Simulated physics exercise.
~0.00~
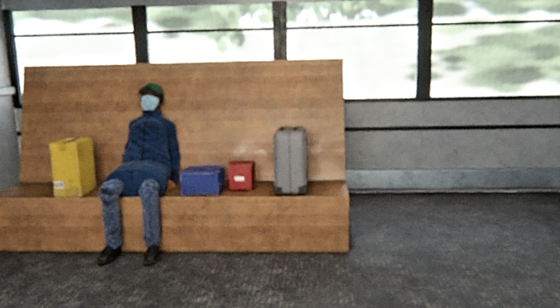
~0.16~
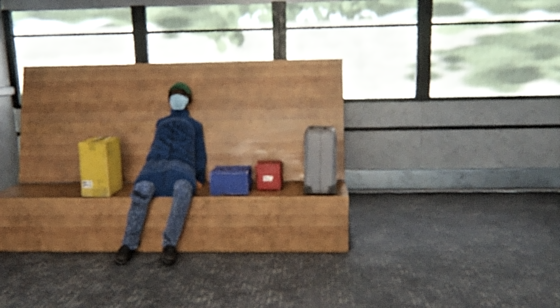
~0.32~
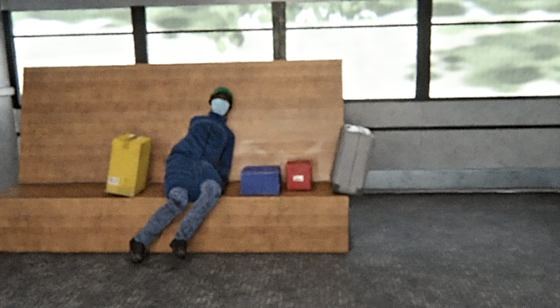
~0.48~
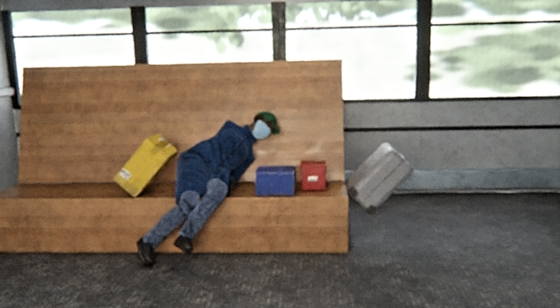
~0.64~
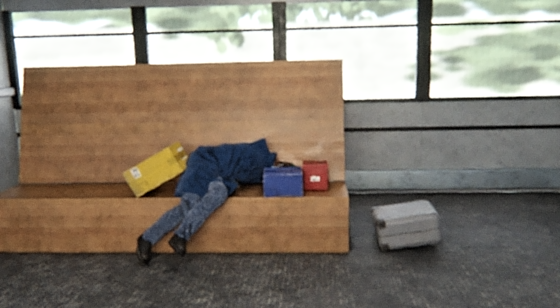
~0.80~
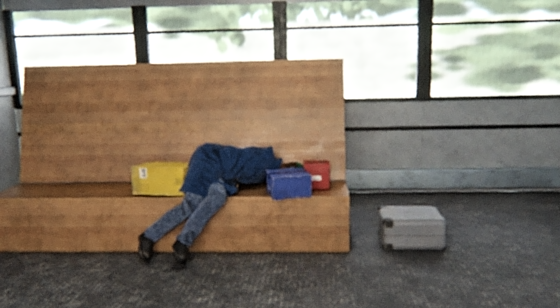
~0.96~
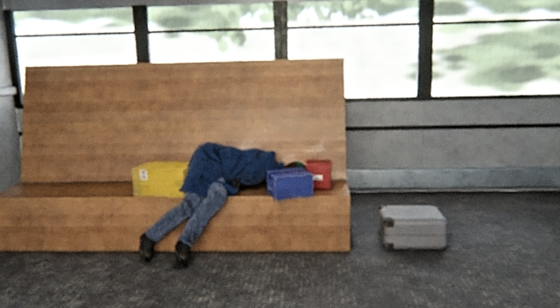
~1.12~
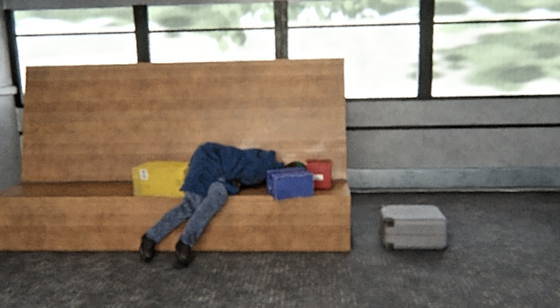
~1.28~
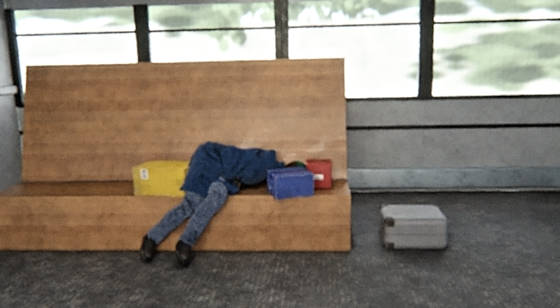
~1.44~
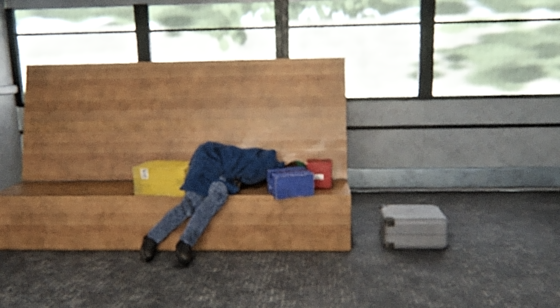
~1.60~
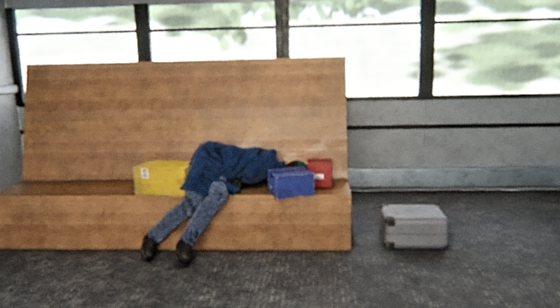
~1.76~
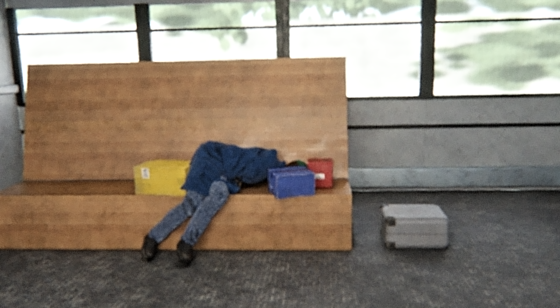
A seated sleeper slumps right among sliding luggage as the grey case drops to the floor.
